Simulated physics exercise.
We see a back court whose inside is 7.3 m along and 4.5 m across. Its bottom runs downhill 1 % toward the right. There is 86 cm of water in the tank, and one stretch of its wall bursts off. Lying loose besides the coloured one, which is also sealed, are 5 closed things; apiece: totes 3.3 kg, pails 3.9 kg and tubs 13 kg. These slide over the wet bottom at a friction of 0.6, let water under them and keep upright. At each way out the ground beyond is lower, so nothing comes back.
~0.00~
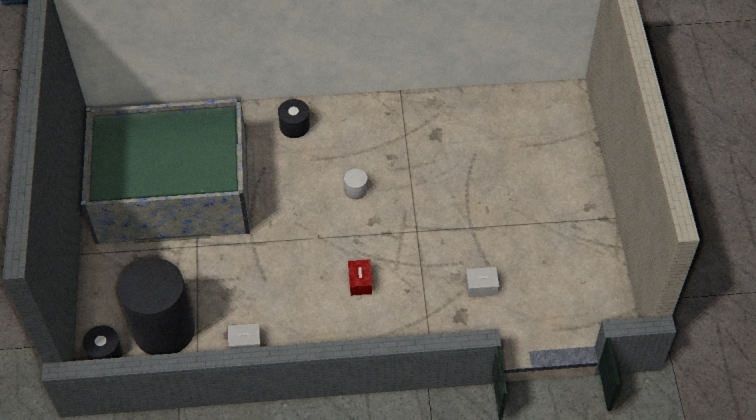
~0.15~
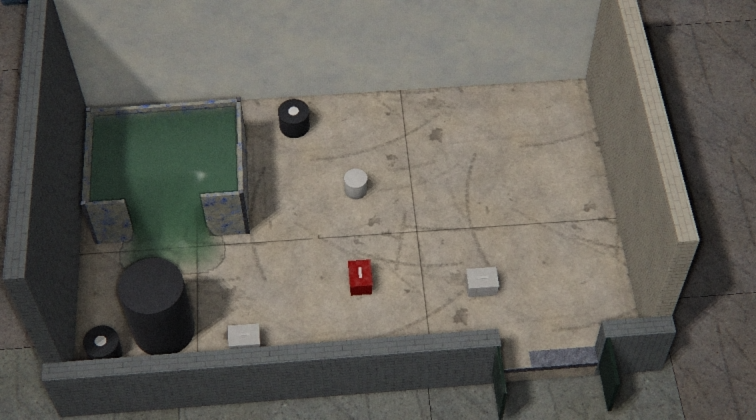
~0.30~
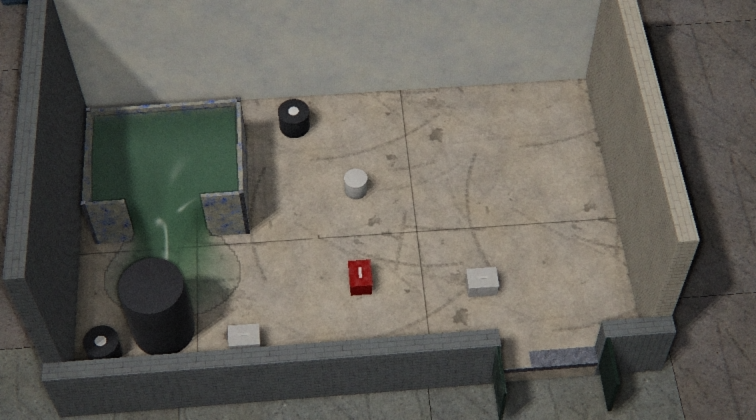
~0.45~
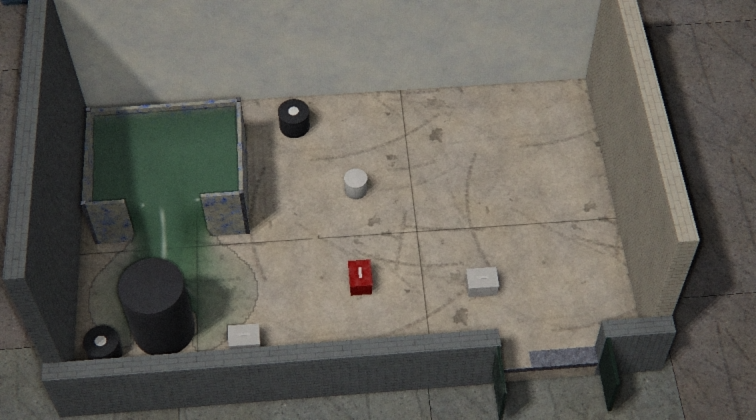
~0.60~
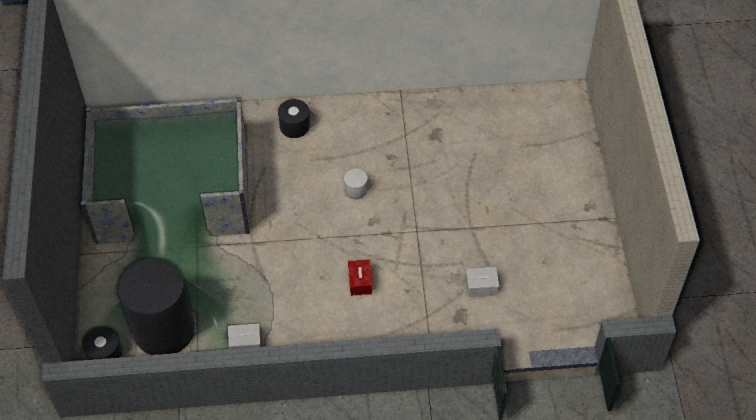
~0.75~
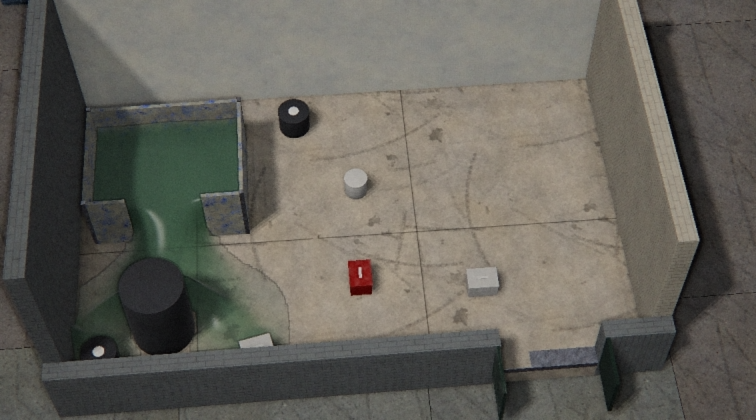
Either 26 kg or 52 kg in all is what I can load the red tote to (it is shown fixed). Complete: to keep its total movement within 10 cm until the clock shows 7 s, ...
To keep it within that, only the larger load will do.
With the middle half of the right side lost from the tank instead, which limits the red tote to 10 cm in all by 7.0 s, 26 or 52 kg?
Result: Lesser mass sufficient.
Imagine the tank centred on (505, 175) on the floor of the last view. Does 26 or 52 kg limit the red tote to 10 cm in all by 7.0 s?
Then the lighter mass suffices.
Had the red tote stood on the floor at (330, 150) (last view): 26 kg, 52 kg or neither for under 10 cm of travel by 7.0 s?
Looks like the outcome is this: The lighter one does it.
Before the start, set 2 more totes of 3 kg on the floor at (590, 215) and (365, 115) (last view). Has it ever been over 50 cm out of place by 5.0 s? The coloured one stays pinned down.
Taking them one by one: Above the mark; below the mark.
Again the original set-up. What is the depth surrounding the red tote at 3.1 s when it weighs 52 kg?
Depth: Approx. 12 cm.
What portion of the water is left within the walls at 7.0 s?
Close to 94 in a hundred parts remain.
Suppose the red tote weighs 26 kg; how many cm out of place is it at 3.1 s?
30 cm.
After 1.4 s the red tote would be 0 cm from its start with 26 kg and 0 cm from its start with 52 kg; 0 cm of water round it then.
After 3.1 s the red tote would be 29 cm from its start with 26 kg and 0 cm from its start with 52 kg; 12 cm of water round it then.
After 4.9 s the red tote would be 82 cm from its start with 26 kg and 0 cm from its start with 52 kg; 9 cm of water round it then.
After 7.0 s the red tote would be 82 cm from its start with 26 kg and 0 cm from its start with 52 kg; 5 cm of water round it then.
